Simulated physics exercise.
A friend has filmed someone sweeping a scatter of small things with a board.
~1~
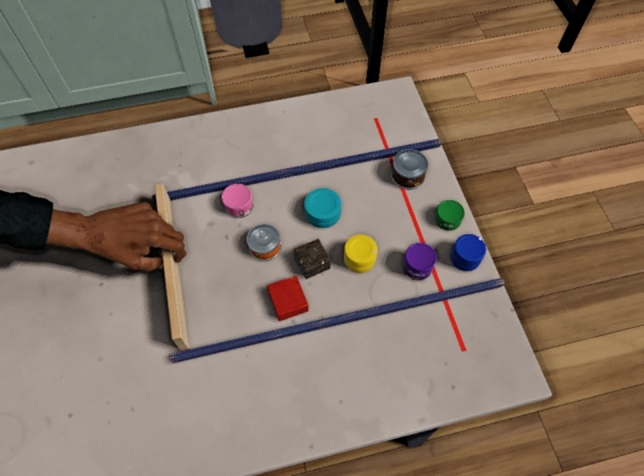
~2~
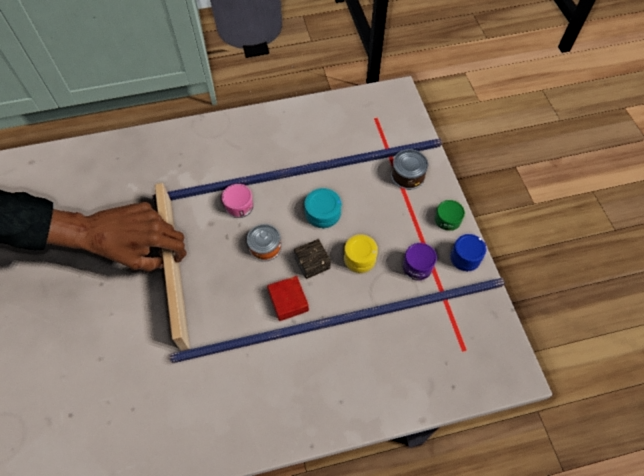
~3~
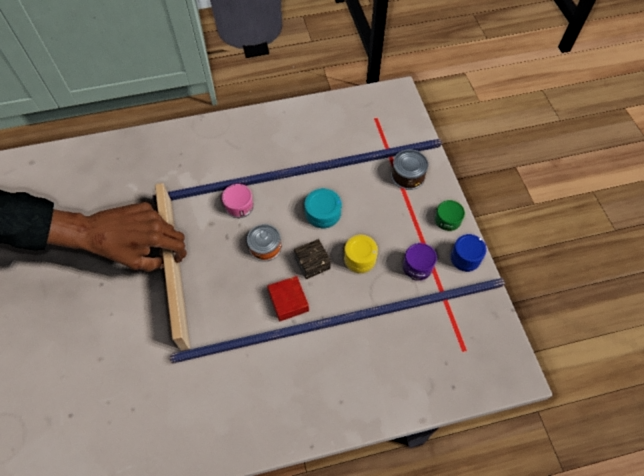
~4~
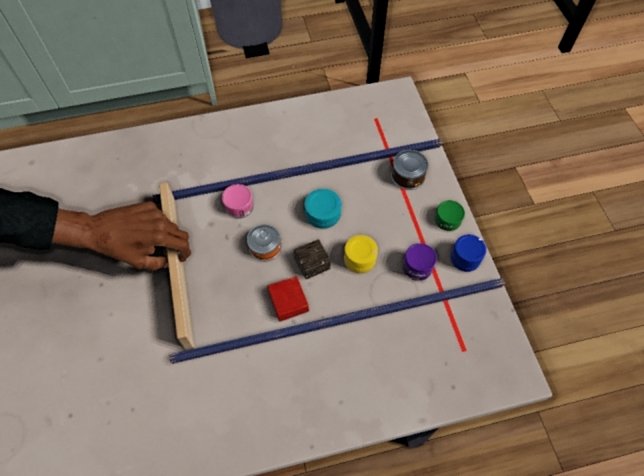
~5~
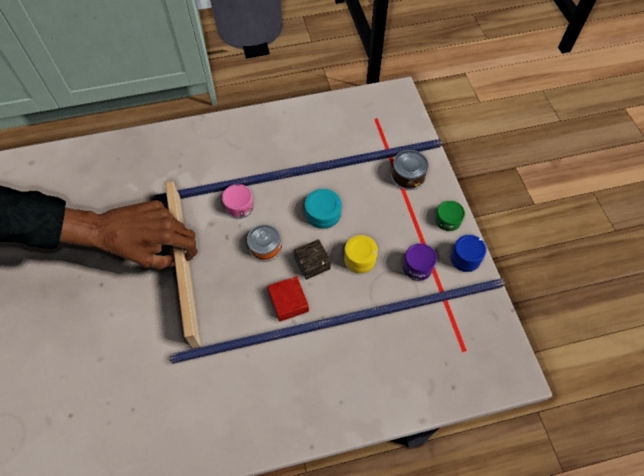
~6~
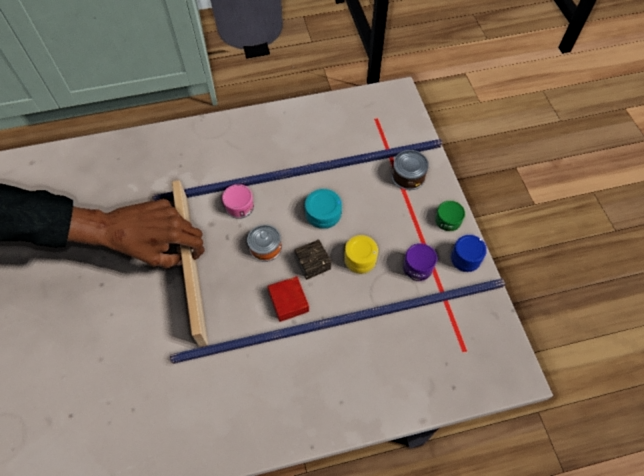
We see a hand holding a wooden board upright between two blue rails on a table, near scattered colourful pots, lids and blocks; the board stays still at first, then the hand slides it slightly right, touching none of them.
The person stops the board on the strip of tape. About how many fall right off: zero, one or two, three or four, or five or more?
The number that fall off is one or two.
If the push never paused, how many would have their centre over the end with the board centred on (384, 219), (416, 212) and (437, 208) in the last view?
In that order 0, 1 and 5.
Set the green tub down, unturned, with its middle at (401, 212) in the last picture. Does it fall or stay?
The green tub does not fall.
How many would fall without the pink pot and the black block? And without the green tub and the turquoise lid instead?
The counts: 1 and 1.
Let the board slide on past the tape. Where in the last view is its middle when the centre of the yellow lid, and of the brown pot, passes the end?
About (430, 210), and (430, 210) for the other.
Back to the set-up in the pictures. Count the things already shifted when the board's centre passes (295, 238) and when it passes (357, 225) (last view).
5 and 7.
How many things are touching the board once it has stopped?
5 of them.
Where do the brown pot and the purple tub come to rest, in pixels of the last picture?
About (440, 161), and the other about (480, 257).
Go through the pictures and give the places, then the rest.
Blue lid (468, 253); green tub (449, 215); brown pot (409, 169); board (171, 263); tape (415, 221), in the first picture.
Green tub (450, 216); pink pot (238, 201), in the second picture.
Brown pot (410, 170); yellow lid (361, 254), in the third picture.
Blue lid (468, 253); red block (288, 299), in the fourth picture.
Green tub (450, 216); orange pot (265, 243), in the fifth picture.
Blue lid (468, 254); green tub (450, 216); brown pot (410, 170); board (189, 260); tape (415, 221), in the sixth picture.
Early on, none off yet; blue lid at rest near (468, 254); green tub at rest near (450, 216); brown pot at rest near (410, 170).
Finally, the number that fall off is one or two; lost, blue lid.
